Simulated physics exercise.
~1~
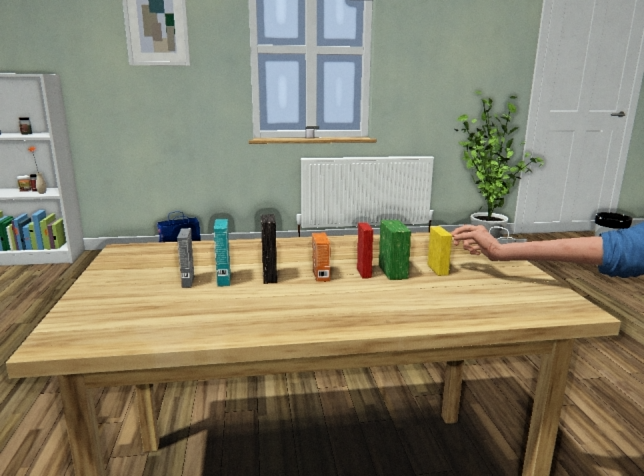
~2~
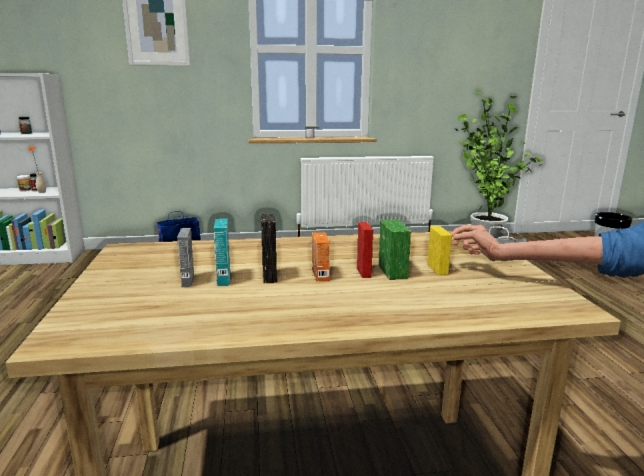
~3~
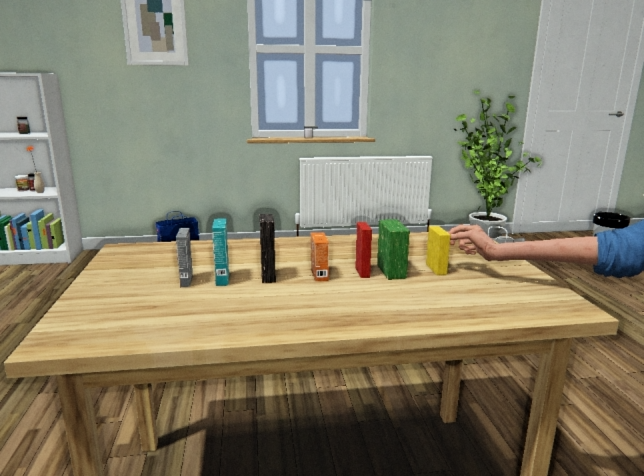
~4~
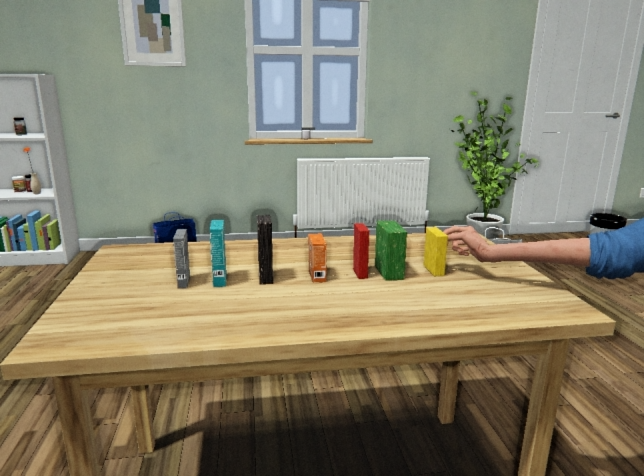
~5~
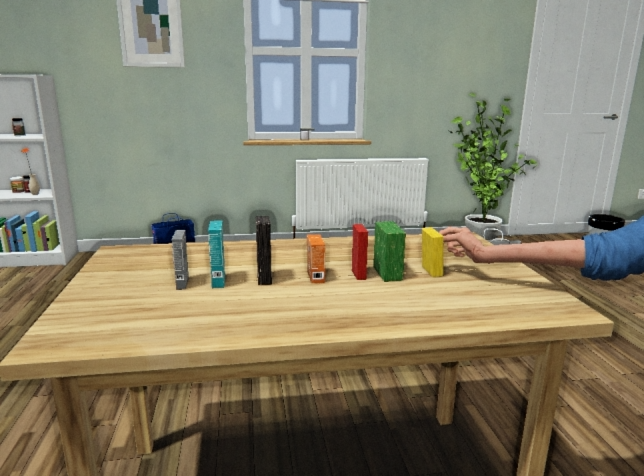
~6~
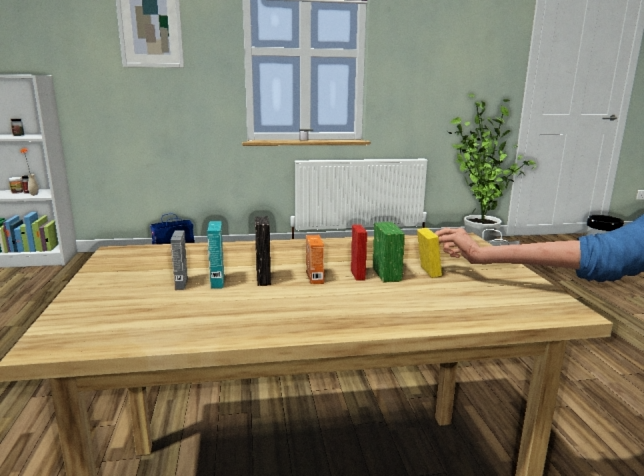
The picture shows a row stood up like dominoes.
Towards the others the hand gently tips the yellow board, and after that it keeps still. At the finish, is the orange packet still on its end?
Yes.
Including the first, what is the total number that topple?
1 altogether.
Then, 0.30 s on from there, yellow board 50° over.
Then, 0.50 s on from there, yellow board 70° over.
In the end, all 5 unmoved. At the end, from the last picture's camera, orange packet near (315, 259).
